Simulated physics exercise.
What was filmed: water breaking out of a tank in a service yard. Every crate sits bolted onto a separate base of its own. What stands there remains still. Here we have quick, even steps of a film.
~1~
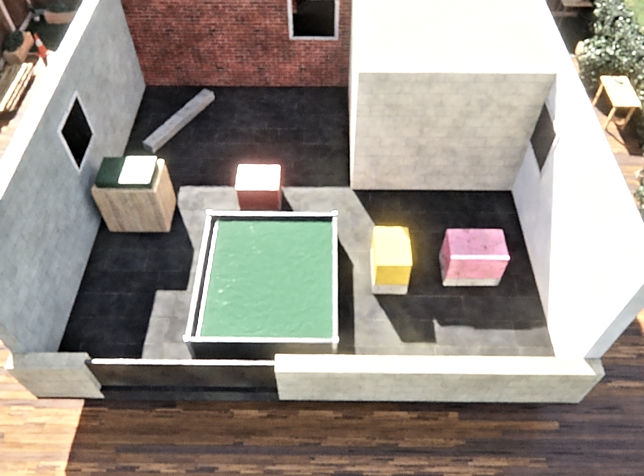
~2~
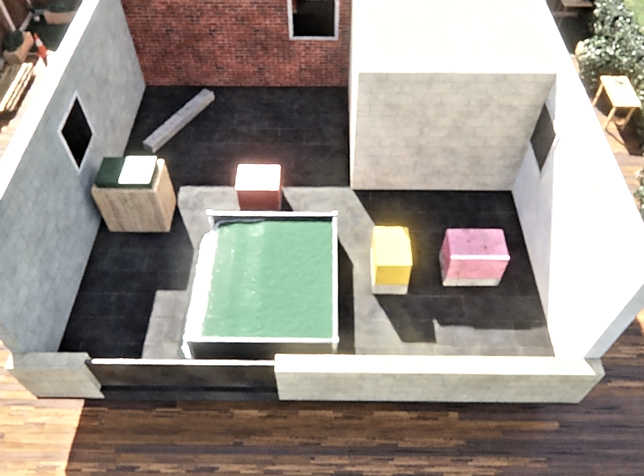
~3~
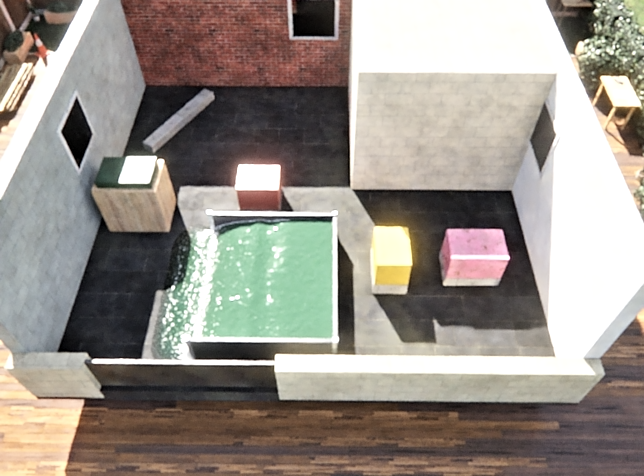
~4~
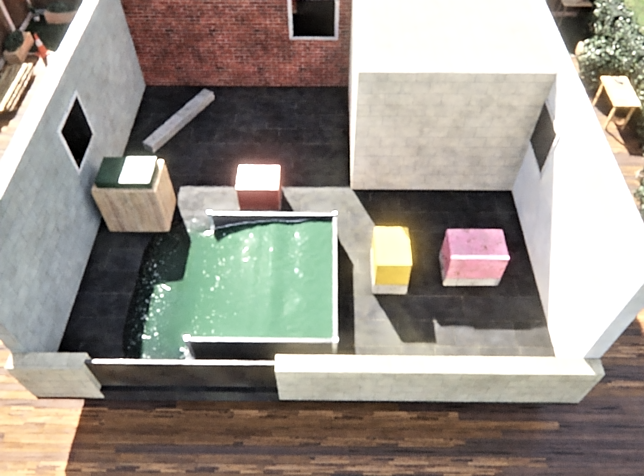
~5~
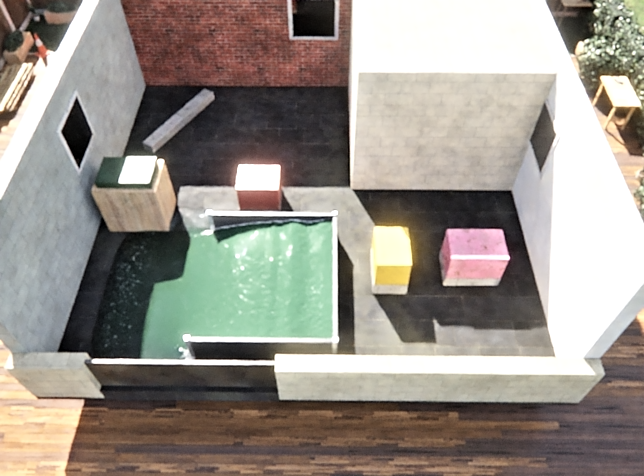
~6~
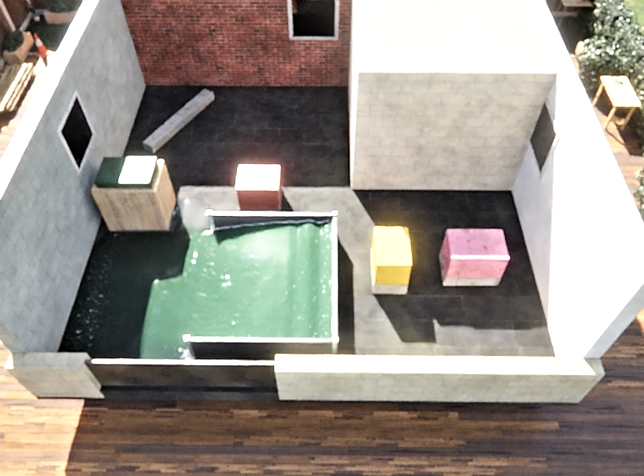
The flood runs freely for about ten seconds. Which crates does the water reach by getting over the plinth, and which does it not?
The pink crate is not reached, the red crate is reached, the yellow crate is not reached.
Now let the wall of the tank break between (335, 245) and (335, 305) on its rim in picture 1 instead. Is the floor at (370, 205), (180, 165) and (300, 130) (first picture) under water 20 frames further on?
So it's liquid at the first, nothing at the second and liquid at the third.
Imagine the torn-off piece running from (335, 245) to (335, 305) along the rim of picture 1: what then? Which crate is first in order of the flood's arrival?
That would be the yellow one.
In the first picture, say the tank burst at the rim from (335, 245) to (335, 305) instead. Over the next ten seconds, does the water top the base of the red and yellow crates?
Taking them in turn, the red one is swamped, and the yellow one is swamped.
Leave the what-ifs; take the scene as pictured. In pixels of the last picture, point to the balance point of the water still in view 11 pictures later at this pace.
My reading is close to (178, 288).
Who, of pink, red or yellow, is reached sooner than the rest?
My pick is the red-painted one.
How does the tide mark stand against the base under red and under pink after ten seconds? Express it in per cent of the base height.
Close to 240 per cent, and close to 20 per cent, in that order.
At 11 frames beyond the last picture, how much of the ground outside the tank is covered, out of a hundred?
Roughly 25 %.
A moment on, water covers 20 % of the floor; the pink crate not reached, the red crate not reached, the yellow crate not reached.
Next, water covers 25 % of the floor; the pink crate not reached, the red crate not reached, the yellow crate not reached.
Then, water covers 35 % of the floor; the pink crate not reached, the red crate water round its plinth, the yellow crate not reached.
Later, water covers 65 % of the floor; the pink crate water round its plinth, the red crate water round its plinth, the yellow crate not reached.
In the end, water covers 85 % of the floor; the pink crate stayed above the water, the red crate was topped, the yellow crate stayed above the water.
